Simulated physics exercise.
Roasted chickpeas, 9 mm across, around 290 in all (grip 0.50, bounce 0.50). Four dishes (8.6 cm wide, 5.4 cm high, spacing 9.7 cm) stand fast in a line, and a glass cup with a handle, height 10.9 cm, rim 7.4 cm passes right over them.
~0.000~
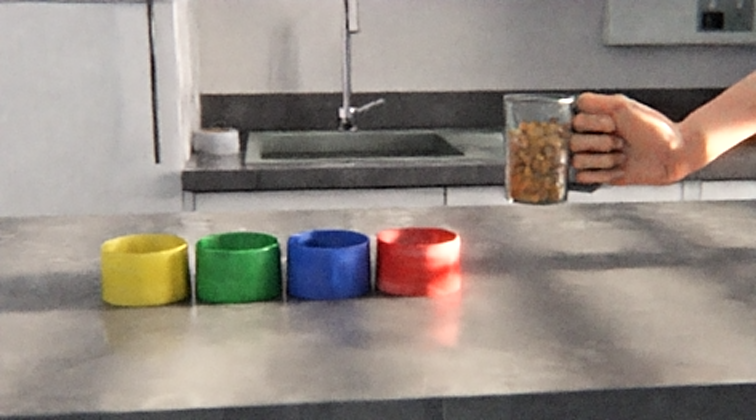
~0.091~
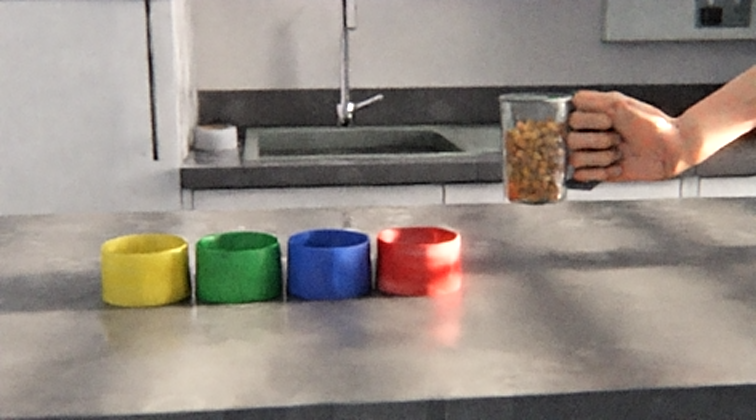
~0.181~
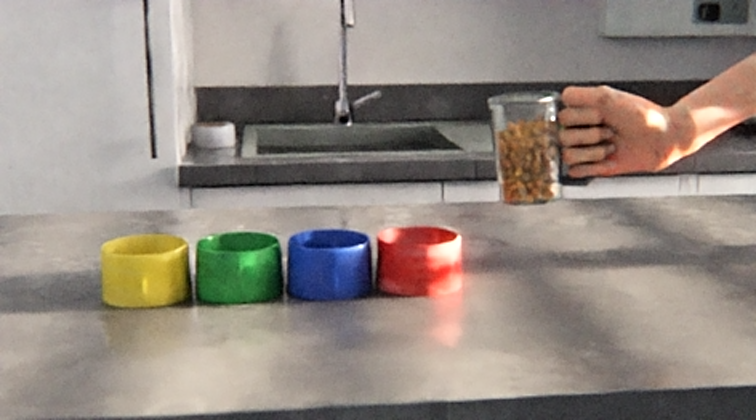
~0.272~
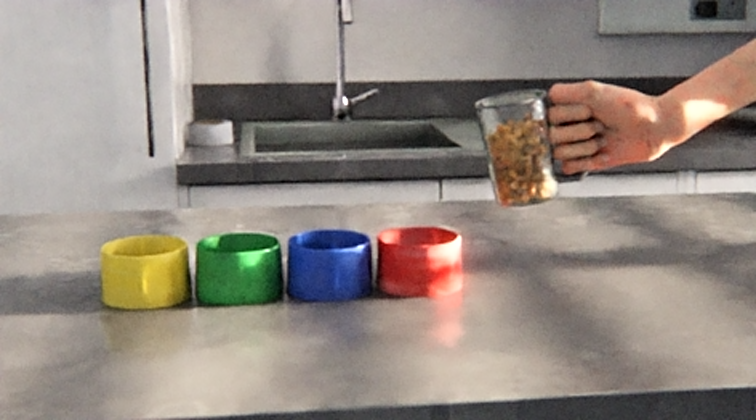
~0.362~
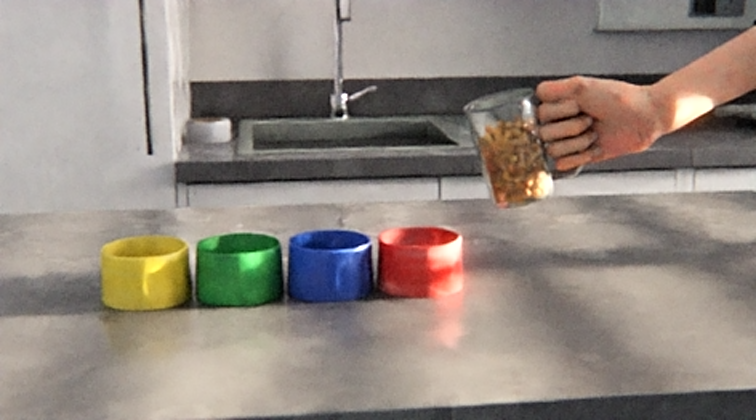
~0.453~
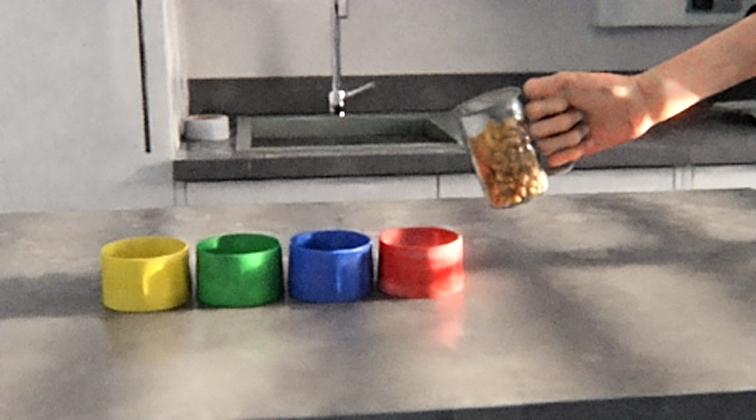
A hand moves a glass cup of roasted chickpeas slightly left, gradually tilting it leftward.
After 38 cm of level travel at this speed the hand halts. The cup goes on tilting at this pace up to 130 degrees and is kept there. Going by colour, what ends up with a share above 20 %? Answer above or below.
Red dish: Below; blue dish: Below; green dish: Above; yellow dish: Below; on the counter: Below.
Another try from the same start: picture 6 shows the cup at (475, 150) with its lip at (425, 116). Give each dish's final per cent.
Red 0, blue 0, green 0, yellow 90.
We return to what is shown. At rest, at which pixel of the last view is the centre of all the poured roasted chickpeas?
At about (237, 266).
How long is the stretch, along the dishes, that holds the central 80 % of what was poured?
Some 5 cm.
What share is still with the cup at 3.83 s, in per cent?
About 0 per cent.
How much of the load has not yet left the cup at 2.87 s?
Some 0 per cent of the load.
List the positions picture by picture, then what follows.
Cup at (538, 149), tilt 0 degrees, lip at (506, 99), moved 0.0 cm; middle of the pieces at (536, 165); red dish at (418, 237); blue dish at (329, 240); green dish at (238, 242); yellow dish at (145, 245), in the first frame.
Cup at (535, 148), tilt 2 degrees, lip at (501, 99), moved 0.4 cm; middle of the pieces at (533, 164), in the second frame.
Cup at (527, 148), tilt 6 degrees, lip at (490, 102), moved 1.3 cm; middle of the pieces at (527, 164), in the third frame.
Cup at (519, 149), tilt 11 degrees, lip at (477, 106), moved 2.2 cm; middle of the pieces at (520, 164), in the fourth frame.
Cup at (511, 149), tilt 16 degrees, lip at (465, 111), moved 3.2 cm; middle of the pieces at (513, 165), in the fifth frame.
Cup at (502, 149), tilt 20 degrees, lip at (454, 115), moved 4.1 cm; middle of the pieces at (506, 164); red dish at (420, 238); blue dish at (330, 241); green dish at (239, 245); yellow dish at (145, 248). Its pace works out near 50 degrees a second; the hand travels 11 cm a second, in the sixth frame.
After 1.91 s, tilt 96 degrees; cup holds 100 %.
After 2.87 s, tilt 130 degrees; cup holds 0 %, green 95 %.
After 3.83 s, tilt 130 degrees; cup holds 0 %, green 95 %.
In the end, at 4.1 s, red 0 %, blue 0 %, green 95 %, yellow 0 %, counter 0 %.
